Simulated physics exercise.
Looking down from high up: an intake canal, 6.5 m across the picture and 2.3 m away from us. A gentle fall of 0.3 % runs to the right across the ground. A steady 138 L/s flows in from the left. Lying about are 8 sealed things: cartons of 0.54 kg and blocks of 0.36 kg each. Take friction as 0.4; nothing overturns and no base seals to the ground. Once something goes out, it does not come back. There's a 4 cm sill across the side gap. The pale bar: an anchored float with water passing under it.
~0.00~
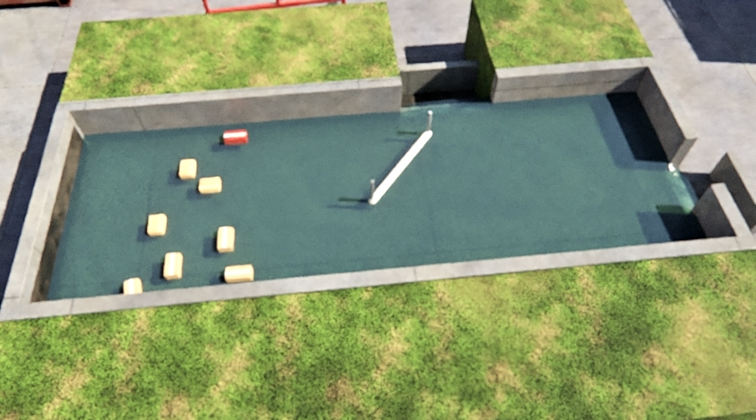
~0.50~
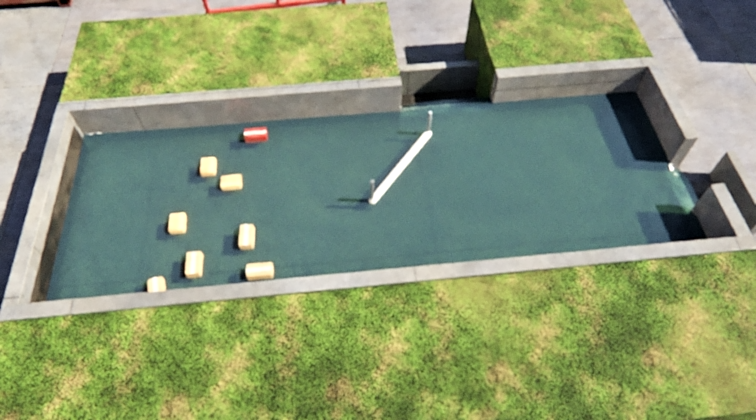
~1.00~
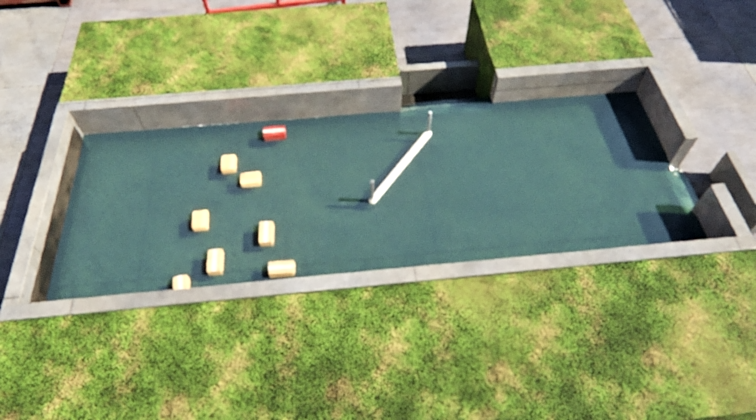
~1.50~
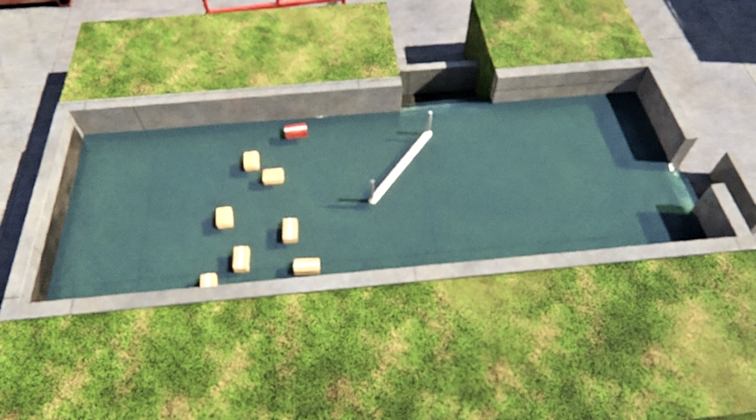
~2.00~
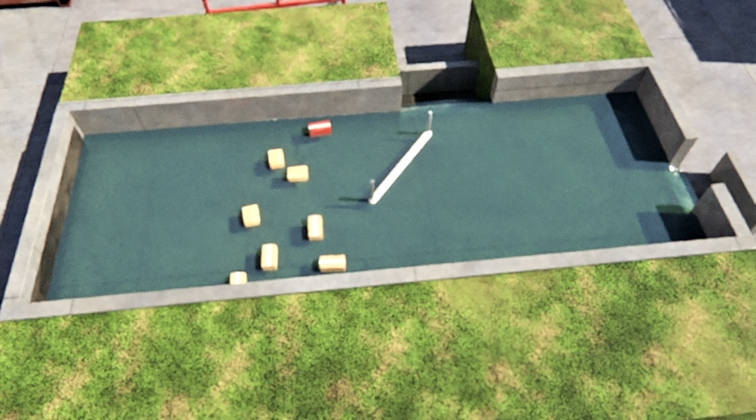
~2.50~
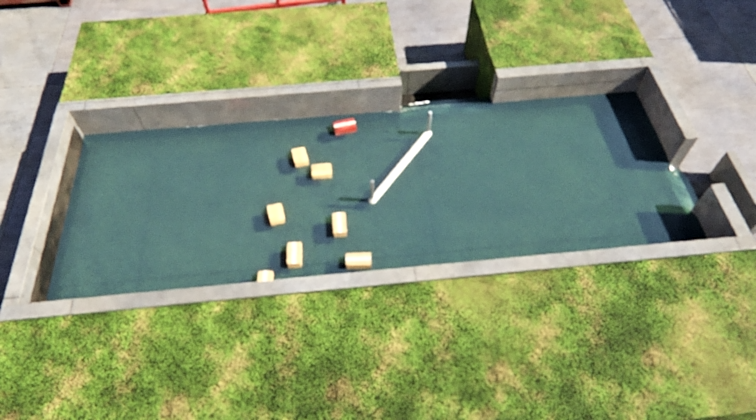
A red carton and a loose group of pale yellow blocks float near the left side of a walled canal, seen from high above. They drift steadily to the right together, keeping roughly the same spacing, and draw closer to the slanted pale bar, which stays still in the dark water.
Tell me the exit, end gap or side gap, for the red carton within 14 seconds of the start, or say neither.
The answer is side gap.
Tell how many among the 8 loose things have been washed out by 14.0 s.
4.
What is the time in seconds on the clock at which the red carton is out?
Around 4.5 seconds.
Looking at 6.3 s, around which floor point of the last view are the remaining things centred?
Near (454, 218).
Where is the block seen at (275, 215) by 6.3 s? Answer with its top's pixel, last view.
Roughly (408, 209) in the last view.
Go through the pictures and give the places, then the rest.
In the first picture, the red carton at (235, 135), afloat; about 2240 L in view; 0 of 8 have shifted.
In the second picture, the red carton at (255, 133) floats, 23 cm from its start; 14 cm deep round most things; 8 of 8 have shifted.
In the third picture, the red carton at (274, 131), afloat, 44 cm from its start; about 2260 L in view; 8 of 8 have shifted.
In the fourth picture, the red carton at (296, 129) floats, 68 cm from its start; about 2270 L in view; 8 of 8 have shifted.
In the fifth picture, the red carton at (319, 126), afloat, 95 cm from its start; about 2290 L in view; 8 of 8 have shifted.
In the sixth picture, the red carton at (345, 124) floats, 124 cm from its start; about 2300 L in view; 8 of 8 have shifted.
After 3.5 s the red carton is near (396, 118), 1.8 m from its start, afloat; 0 of 8 are out; 8 afloat.
After 6.3 s the red carton has gone out by the side gap; 2 of 8 are out; 6 afloat.
After 10.0 s the red carton has gone out by the side gap; 3 of 8 are out; 5 afloat.
After 14.0 s the red carton has gone out by the side gap; 4 of 8 are out; 4 afloat.
